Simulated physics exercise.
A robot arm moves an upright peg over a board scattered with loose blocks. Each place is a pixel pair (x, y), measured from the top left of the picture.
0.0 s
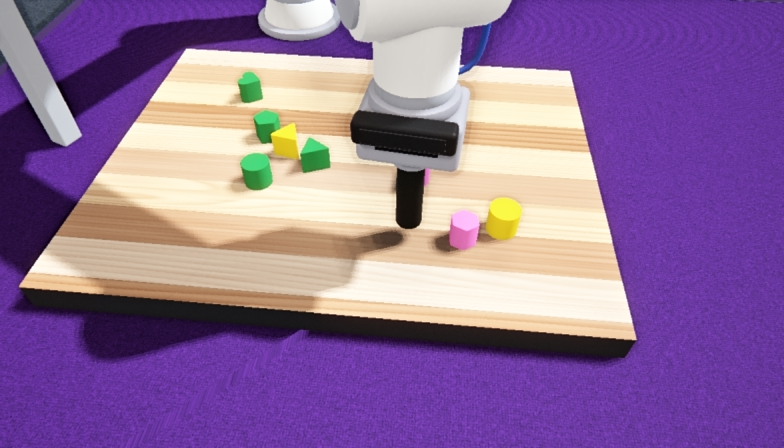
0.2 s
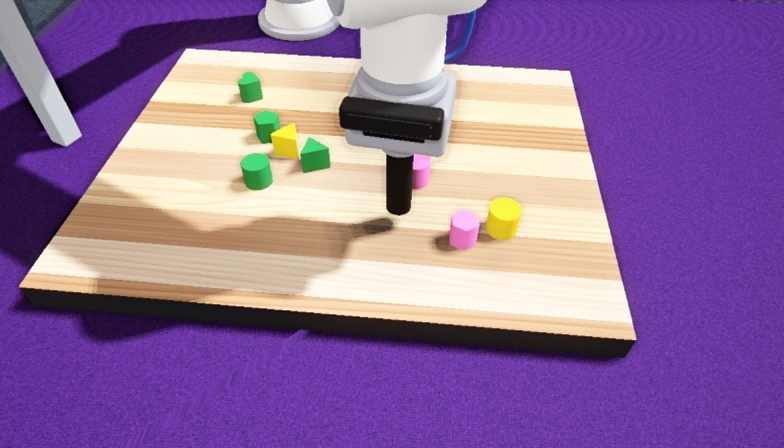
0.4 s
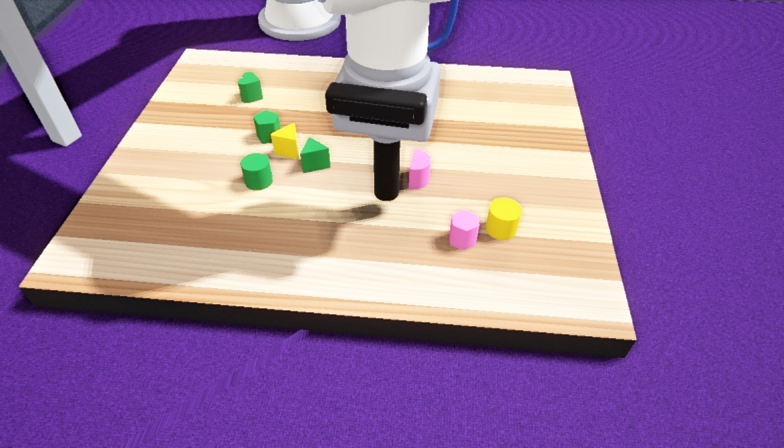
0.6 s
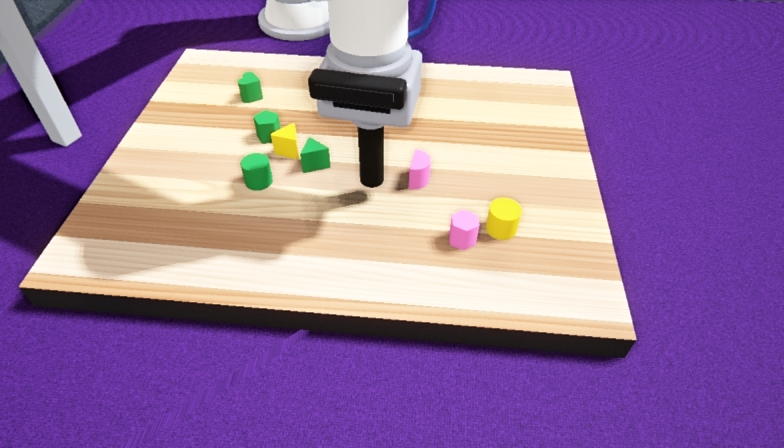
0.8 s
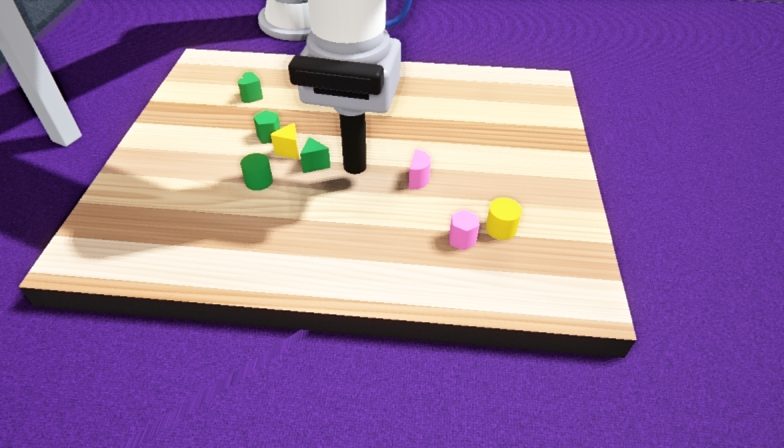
A robot arm holding a black upright peg moved slowly back and to the left over a wooden board, passing between the pink and green blocks, while all the scattered blocks stayed still.
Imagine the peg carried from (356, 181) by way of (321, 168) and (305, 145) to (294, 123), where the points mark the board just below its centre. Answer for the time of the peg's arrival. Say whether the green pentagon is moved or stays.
It gets pushed out of place.
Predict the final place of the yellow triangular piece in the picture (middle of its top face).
It ends at (272, 128).
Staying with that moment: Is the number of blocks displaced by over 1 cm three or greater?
Yes.
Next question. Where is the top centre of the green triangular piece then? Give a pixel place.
It is at (272, 103).
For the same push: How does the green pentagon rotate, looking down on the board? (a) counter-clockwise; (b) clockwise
Correct choice: A.
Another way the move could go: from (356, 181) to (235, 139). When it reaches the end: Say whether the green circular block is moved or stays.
It holds its position.
The first path, step by step. One third of the way, peg (318, 153); yellow triangular piece (284, 131); green triangular piece (303, 140), turned 25° anticlockwise.
Two thirds of the way, peg (303, 131); green pentagon (263, 116); yellow triangular piece (272, 128), turned 15° anticlockwise; green triangular piece (286, 119), turned 40° anticlockwise.
At the end, peg (292, 109); green circular block unmoved; green pentagon (256, 113), turned 45° anticlockwise; yellow triangular piece (272, 128), turned 15° anticlockwise; green triangular piece (272, 103), turned 80° anticlockwise.
